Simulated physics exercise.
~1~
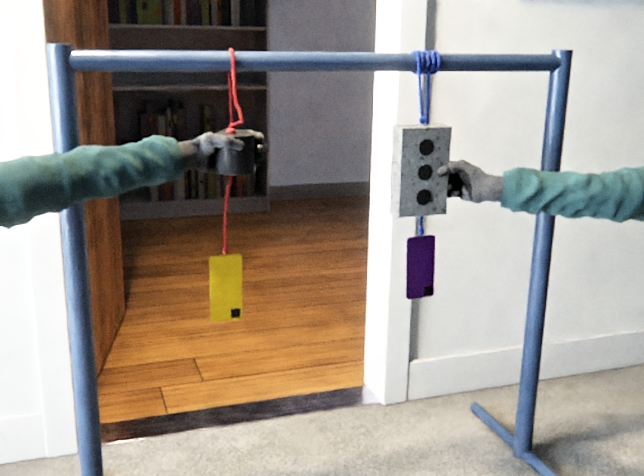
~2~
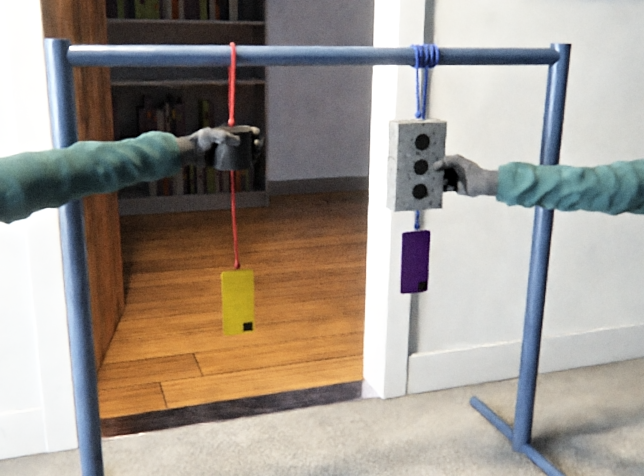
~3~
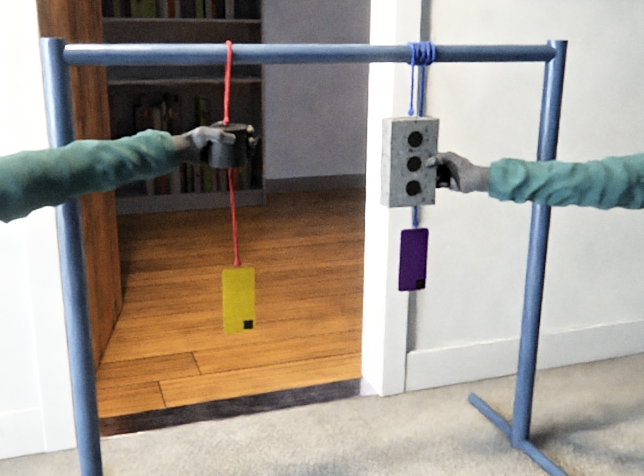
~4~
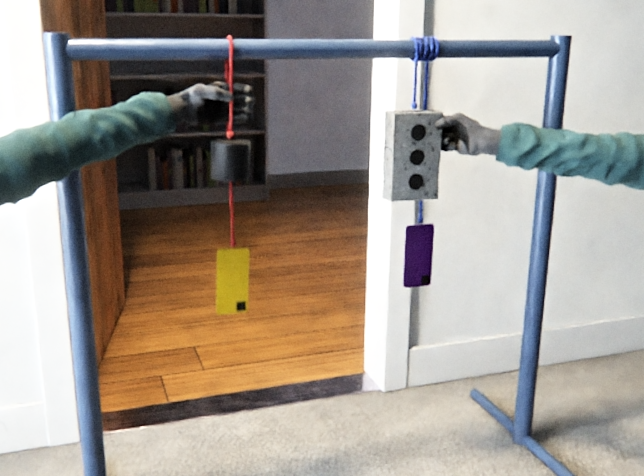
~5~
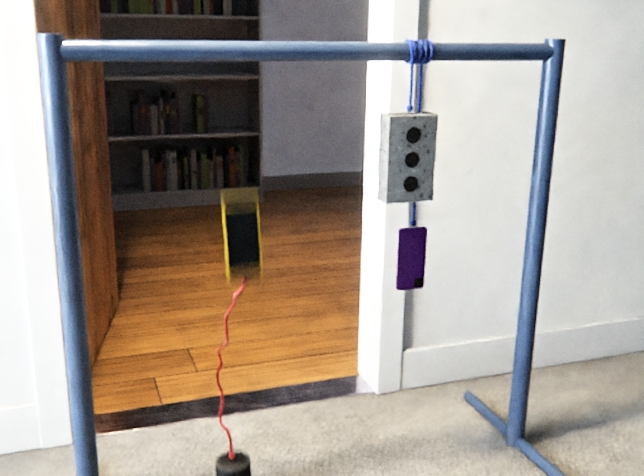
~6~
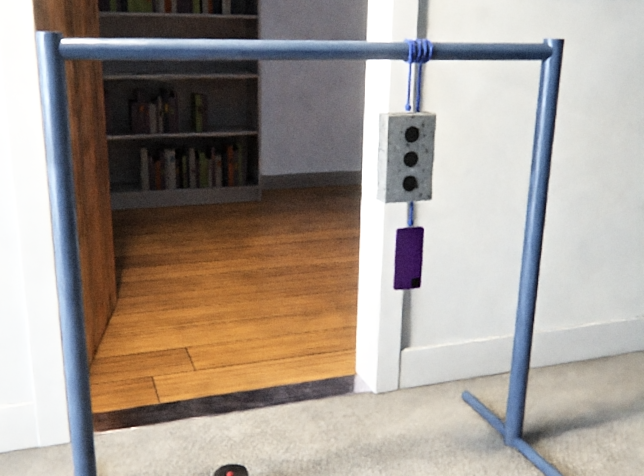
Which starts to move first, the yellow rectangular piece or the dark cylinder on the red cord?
The yellow piece moves first, shifting downward while the hand still holds the dark cylinder. The cylinder only starts to move down as the hand lets go.
